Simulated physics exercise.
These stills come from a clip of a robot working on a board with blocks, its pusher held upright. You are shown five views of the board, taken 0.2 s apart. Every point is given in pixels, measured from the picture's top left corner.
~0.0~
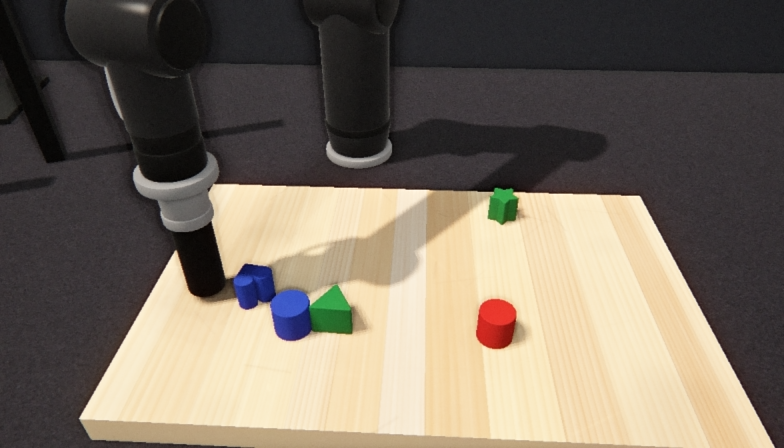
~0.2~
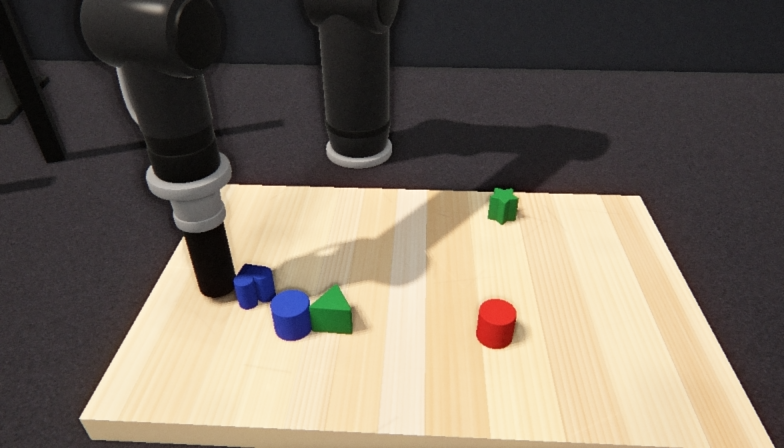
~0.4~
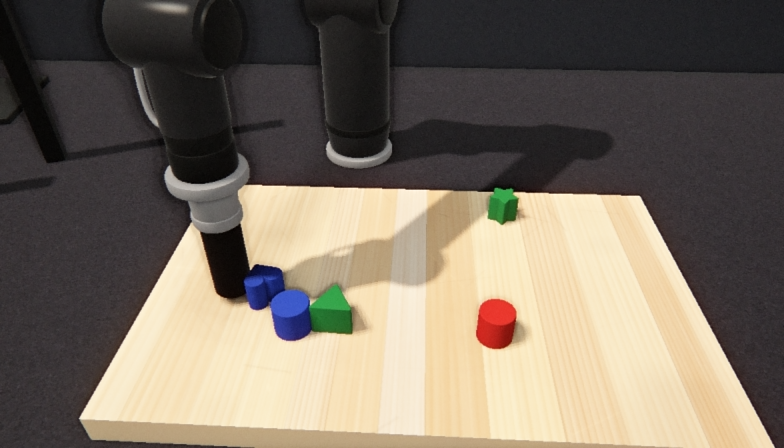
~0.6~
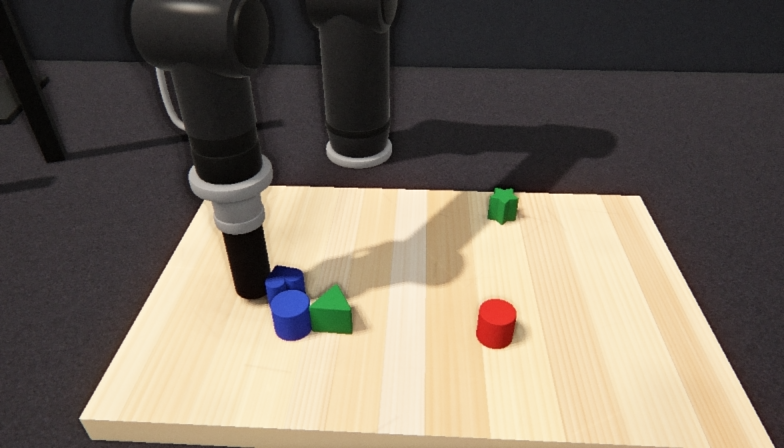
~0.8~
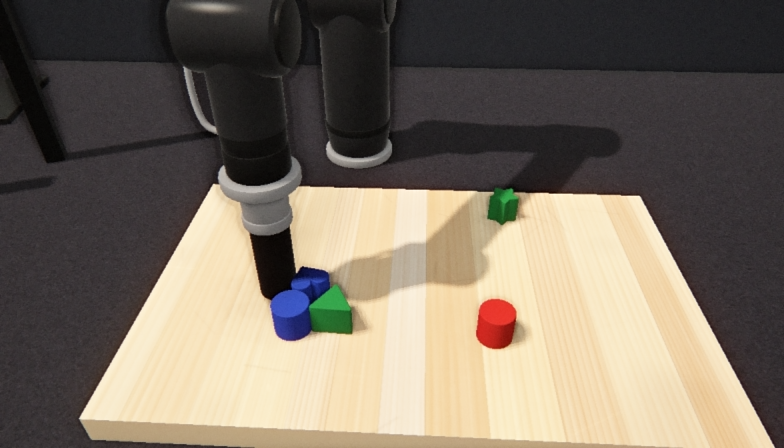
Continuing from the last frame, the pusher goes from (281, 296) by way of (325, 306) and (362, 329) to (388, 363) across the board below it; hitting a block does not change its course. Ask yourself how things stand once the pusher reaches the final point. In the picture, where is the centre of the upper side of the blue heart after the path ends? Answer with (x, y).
It should be at about (389, 289).
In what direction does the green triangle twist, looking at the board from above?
Rotates clockwise.
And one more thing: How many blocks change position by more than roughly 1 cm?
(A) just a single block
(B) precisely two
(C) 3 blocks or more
B - precisely two.
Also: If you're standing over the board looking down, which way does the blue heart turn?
The twist is anticlockwise.
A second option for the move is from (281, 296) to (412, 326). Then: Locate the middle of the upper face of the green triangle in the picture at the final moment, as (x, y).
For the centre of its top, I'd go with (354, 314).
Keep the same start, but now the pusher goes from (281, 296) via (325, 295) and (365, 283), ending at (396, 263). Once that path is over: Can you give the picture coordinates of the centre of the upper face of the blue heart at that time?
Its top middle: (378, 279).
What follows on the original path. One third of the way, pusher (324, 299); blue heart (357, 283), turned 15° anticlockwise; green triangle (347, 306), turned 60° clockwise.
Two thirds of the way, pusher (362, 321); blue heart (389, 289), turned 50° anticlockwise; green triangle (372, 328), turned 35° clockwise.
At the end, pusher (388, 355); blue round block unmoved; blue heart (389, 289), turned 55° anticlockwise; green triangle (397, 367), turned 45° clockwise.
